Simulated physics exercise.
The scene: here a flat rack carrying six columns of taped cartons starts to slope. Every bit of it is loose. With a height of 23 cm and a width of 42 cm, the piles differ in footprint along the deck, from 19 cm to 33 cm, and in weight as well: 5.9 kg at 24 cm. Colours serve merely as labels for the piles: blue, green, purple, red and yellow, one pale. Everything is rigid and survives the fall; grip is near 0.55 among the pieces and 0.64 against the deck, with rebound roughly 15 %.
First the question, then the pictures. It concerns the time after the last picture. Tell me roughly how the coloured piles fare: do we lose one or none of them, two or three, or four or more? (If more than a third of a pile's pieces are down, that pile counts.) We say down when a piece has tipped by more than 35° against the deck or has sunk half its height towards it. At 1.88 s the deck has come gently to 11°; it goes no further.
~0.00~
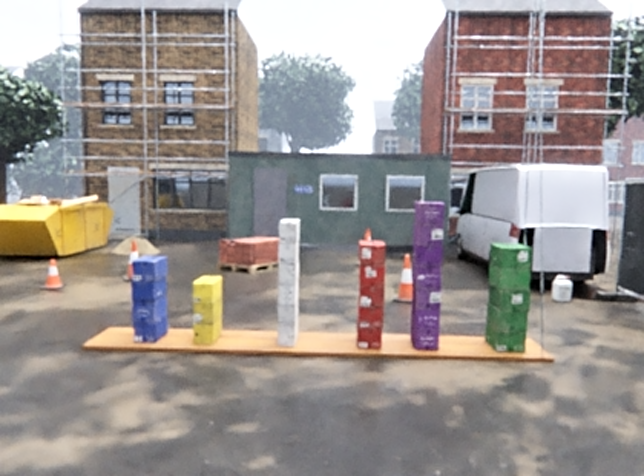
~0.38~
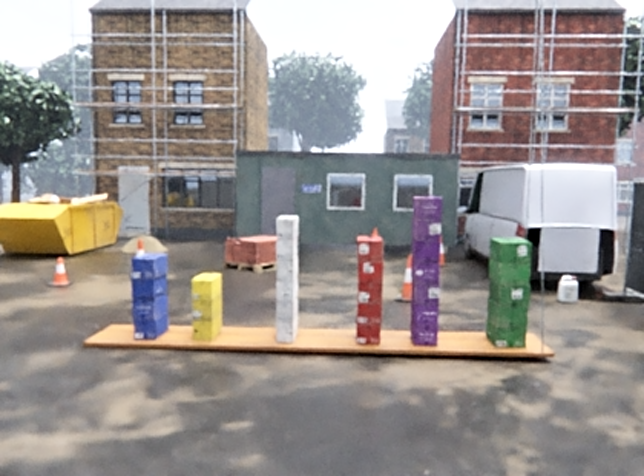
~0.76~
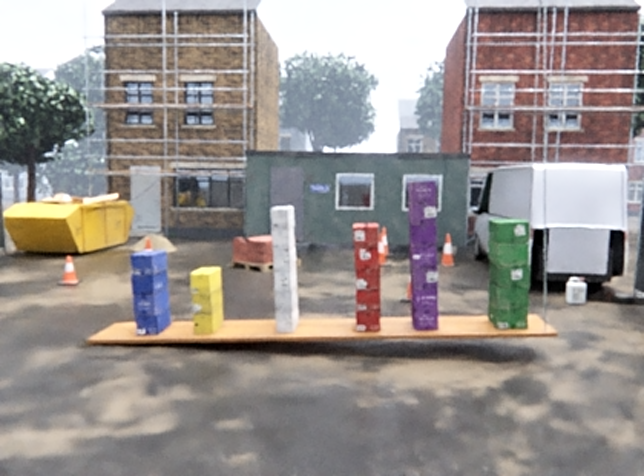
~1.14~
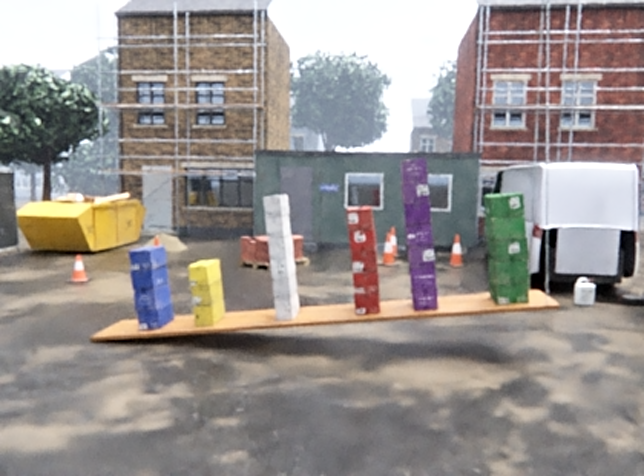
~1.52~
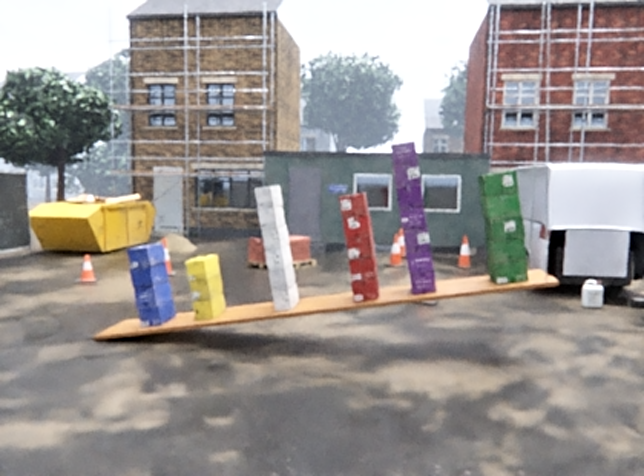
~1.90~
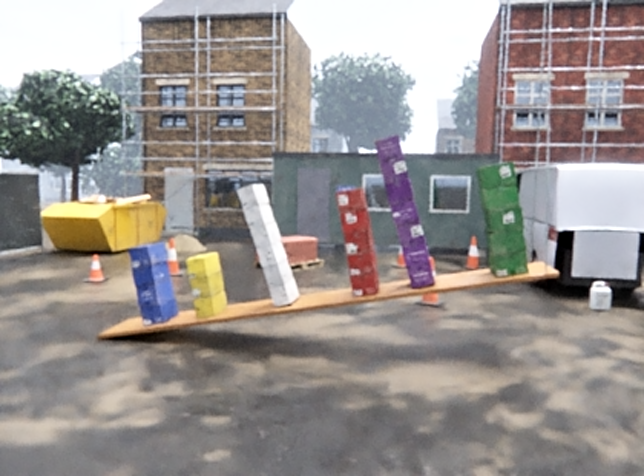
We lose four or more.
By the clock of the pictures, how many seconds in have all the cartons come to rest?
I'd say around 5.5 seconds.
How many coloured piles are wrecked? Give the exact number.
That comes to 4 in all.
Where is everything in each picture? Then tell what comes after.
In the first frame (each place is the centre of the face we see best; the camera moves round a little; leans and shifts are taken against what carries them), middle of the deck's edge (315, 354) slope 0°; top green carton (517, 259); top red carton (373, 256); the others all in place.
In the second frame, middle of the deck's edge (313, 350) slope 1°; top red carton (370, 251).
In the third frame, middle of the deck's edge (313, 339) slope 3°; top purple carton (424, 192).
In the fourth frame, middle of the deck's edge (312, 324) slope 7°; top purple carton (415, 170).
In the fifth frame, middle of the deck's edge (310, 313) slope 10°; top purple carton (404, 153).
In the sixth frame, middle of the deck's edge (309, 308) slope 11°; top purple carton (389, 148) tilted 5°; top red carton (350, 201); 7 have shifted.
By 2.50 s, slope 11°; 1 of the 24 other cartons down; top purple carton tilted 37°, 19 cm lower; top red carton tilted 13°.
By 3.04 s, slope 11°; 19 of the 24 other cartons down; top red carton upside down; top blue carton on its side.
When it is over (5.6 s), slope 11°; 19 of the 24 other cartons down; top red carton upside down; top purple carton on its side. Wrecked, blue, purple, red and yellow. In pixels of the last frame, middles, top red carton near (190, 299), top purple carton near (65, 320).
